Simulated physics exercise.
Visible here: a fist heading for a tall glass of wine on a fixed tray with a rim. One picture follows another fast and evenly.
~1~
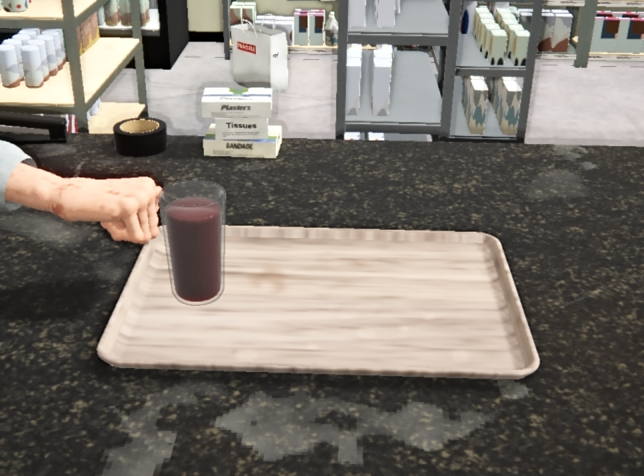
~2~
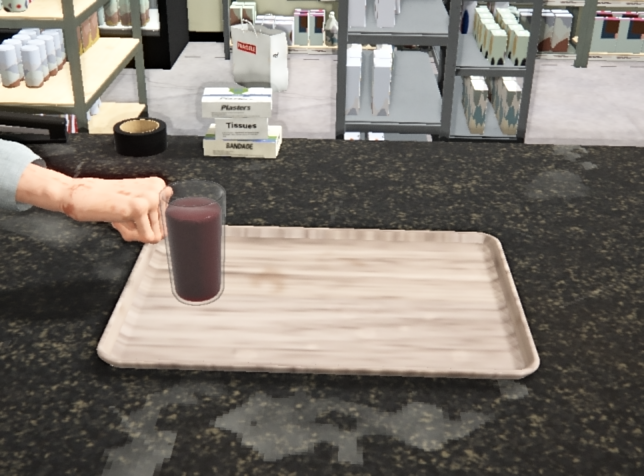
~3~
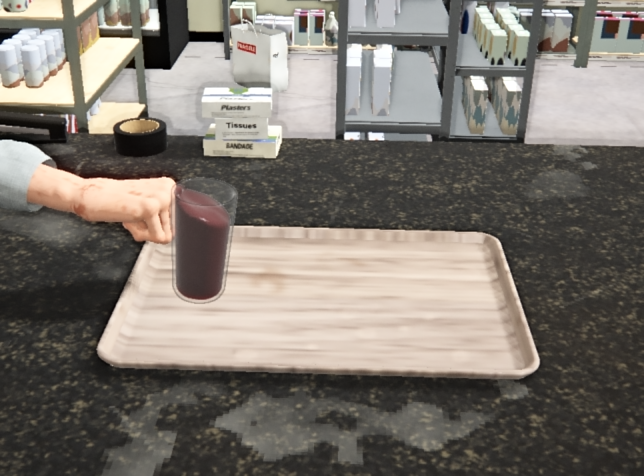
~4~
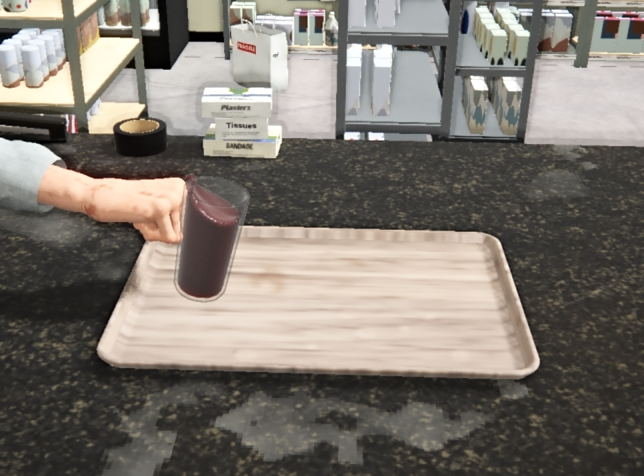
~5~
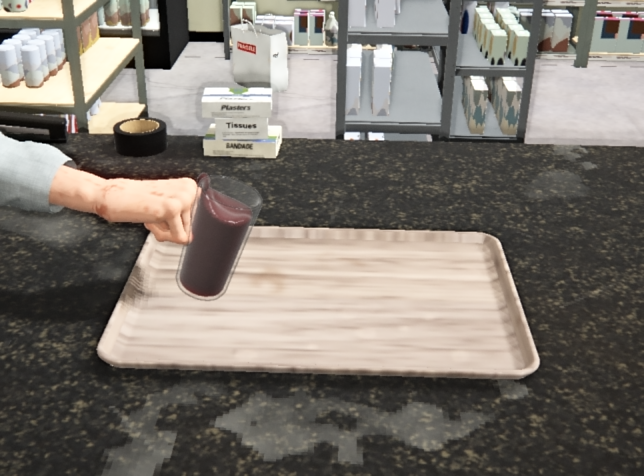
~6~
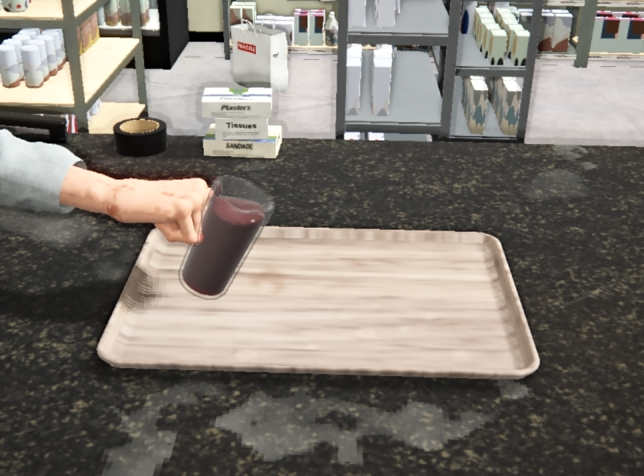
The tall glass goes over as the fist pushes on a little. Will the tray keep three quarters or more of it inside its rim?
No, more than a quarter gets past the rim.
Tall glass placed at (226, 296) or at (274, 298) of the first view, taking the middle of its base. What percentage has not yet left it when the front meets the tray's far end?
55 %, then 65 %.
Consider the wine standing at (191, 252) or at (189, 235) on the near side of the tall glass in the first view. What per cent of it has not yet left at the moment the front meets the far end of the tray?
45 % and 50 %.
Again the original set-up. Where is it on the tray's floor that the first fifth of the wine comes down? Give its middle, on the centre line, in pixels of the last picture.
It lands around (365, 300).
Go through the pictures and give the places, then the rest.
In the first picture, it leans 0°; its right rim is at (223, 196); the wine meets the walls at (166, 205) and (222, 207); the tray's far rim is at (515, 295); the tray is clear ahead.
In the second picture, it leans 0°; its right rim is at (223, 196); the wine meets the walls at (166, 205) and (222, 207).
In the third picture, it leans 6°; its right rim is at (235, 197); the wine meets the walls at (176, 187) and (226, 211).
In the fourth picture, it leans 12°; its right rim is at (247, 199); the wine meets the walls at (188, 190) and (242, 214); 1 per cent is over the edge.
In the fifth picture, it leans 18°; its right rim is at (260, 203); the wine meets the walls at (196, 206) and (254, 212); 1 per cent is over the edge.
In the sixth picture, it leans 25°; its right rim is at (272, 208); the wine meets the walls at (202, 220) and (261, 207).
A moment on, the tall glass is falling and 96 per cent is in the glass, 0 on the tray and 4 above or beyond its rim.
Next, the tall glass lies on its side and 67 per cent is in the glass, 20 on the tray and 13 above or beyond its rim.
Then the tall glass lies on its side and 38 per cent is in the glass, 50 on the tray and 13 above or beyond its rim.
Later the tall glass lies on its side and 21 per cent is in the glass, 39 on the tray and 40 above or beyond its rim.
At rest 58 per cent is held by tray and glass, 42 is off the tray.
